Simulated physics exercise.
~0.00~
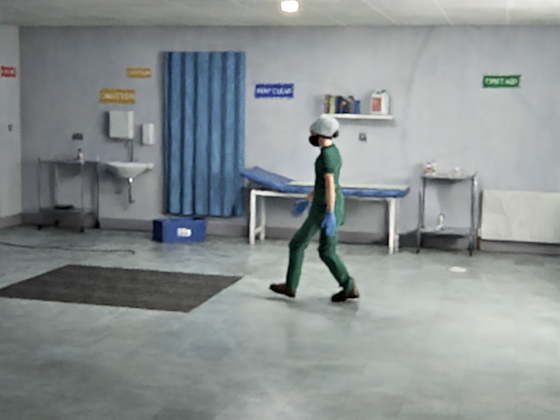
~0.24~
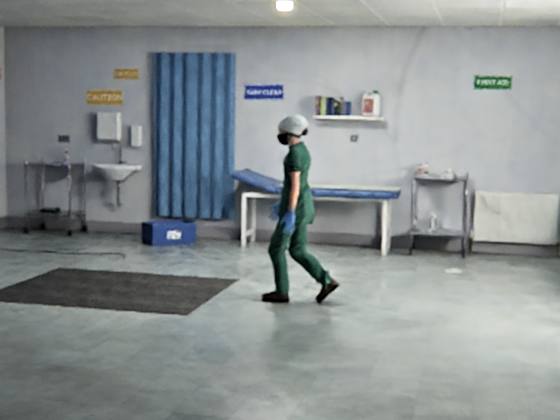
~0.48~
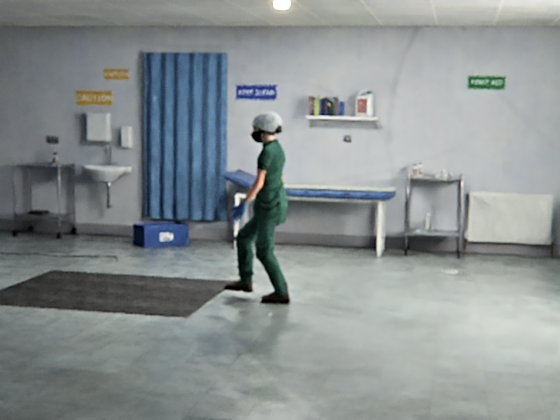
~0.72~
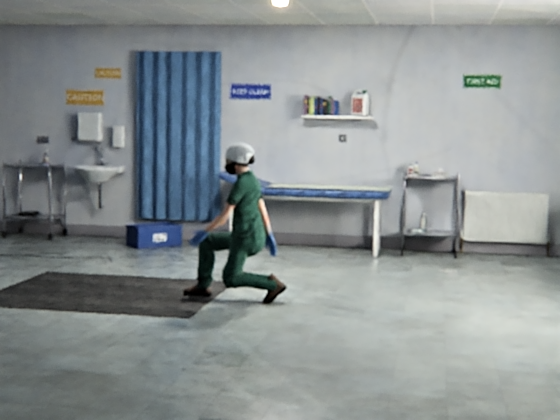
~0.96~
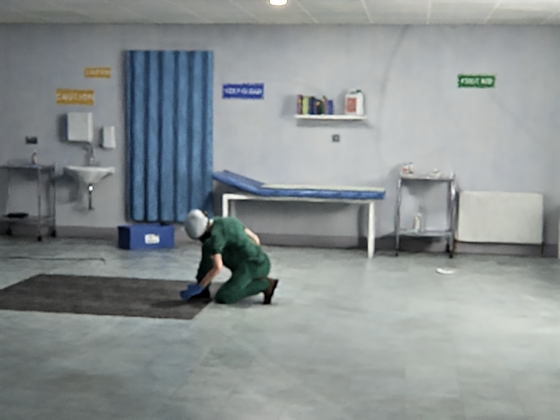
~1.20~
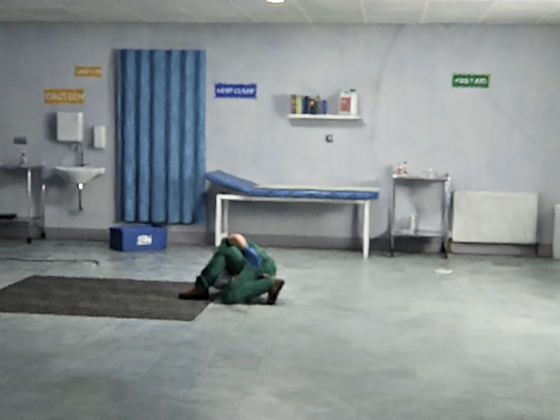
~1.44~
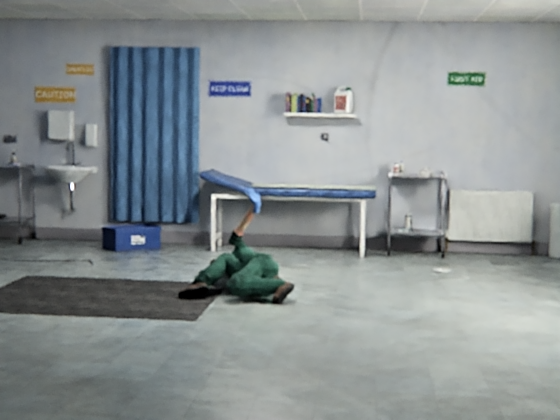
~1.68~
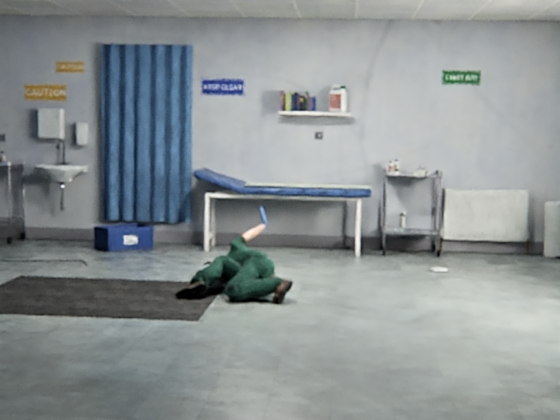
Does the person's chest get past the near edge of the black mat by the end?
No, the person ends up lying on the floor beside the mat, with the chest stopped short of its near edge.
A grey-walled treatment room is seen from across its pale floor, the view drifting slightly sideways. A blue curtain, a sink, a blue-topped couch and a metal trolley stand along the back wall, and a black mat lies on the floor at left. A person in green scrubs, a pale cap and blue gloves walks left toward the mat. Near its edge the person sinks onto one knee, then folds down low over bent legs. The body rolls down onto the floor with one arm raised, and ends lying curled at the mat's edge, chest short of it.
